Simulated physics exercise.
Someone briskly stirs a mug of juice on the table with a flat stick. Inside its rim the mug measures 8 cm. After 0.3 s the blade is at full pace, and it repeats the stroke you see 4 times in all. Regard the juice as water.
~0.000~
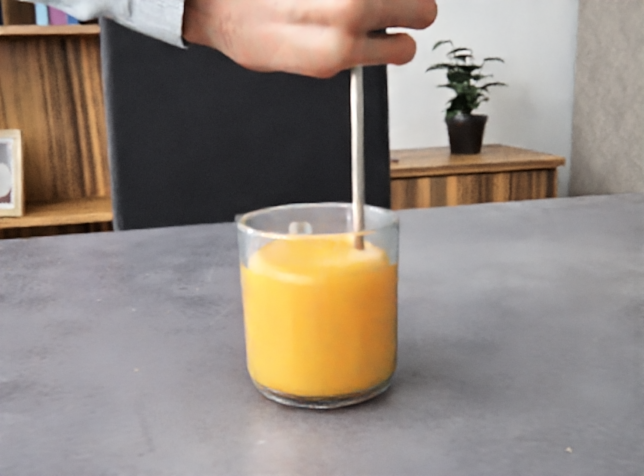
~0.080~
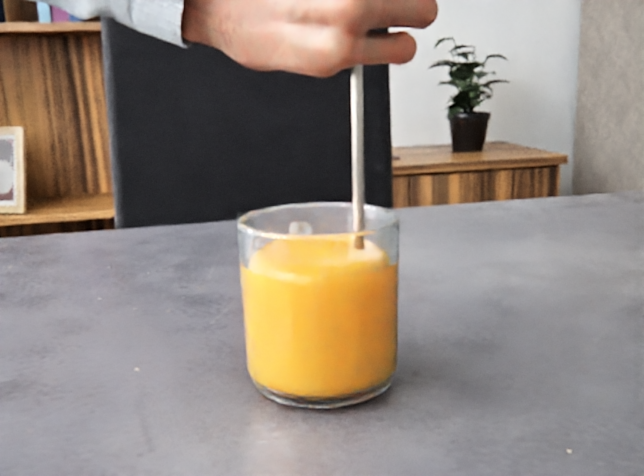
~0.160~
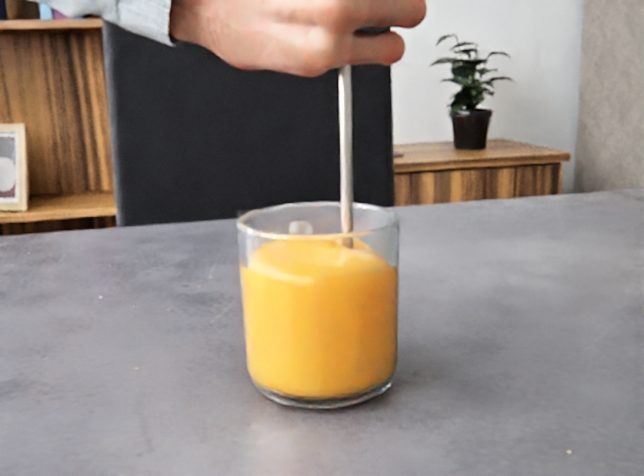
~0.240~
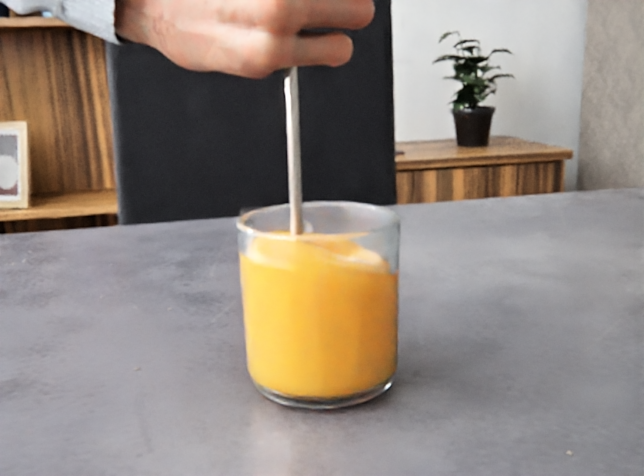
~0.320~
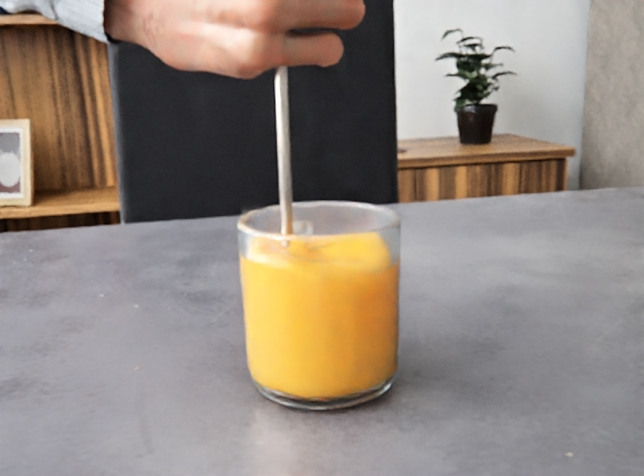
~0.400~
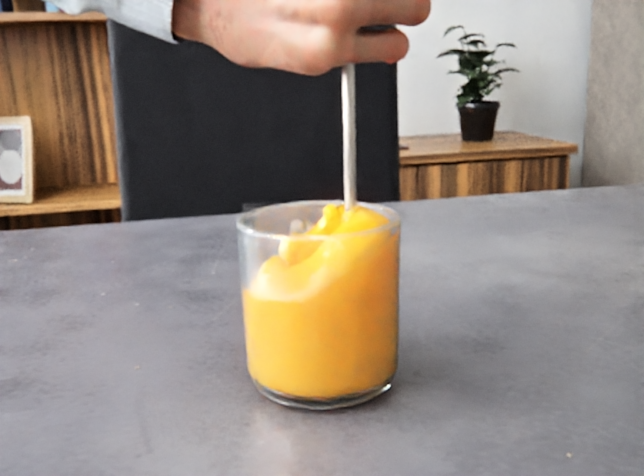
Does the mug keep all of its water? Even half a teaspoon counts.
No, some escapes.
After 0.66 s 4 ml is over the rim.
After 0.93 s 12 ml is over the rim.
After 1.19 s 15 ml is over the rim.
After 1.45 s 16 ml is over the rim.
In the end 16 ml is over the rim.
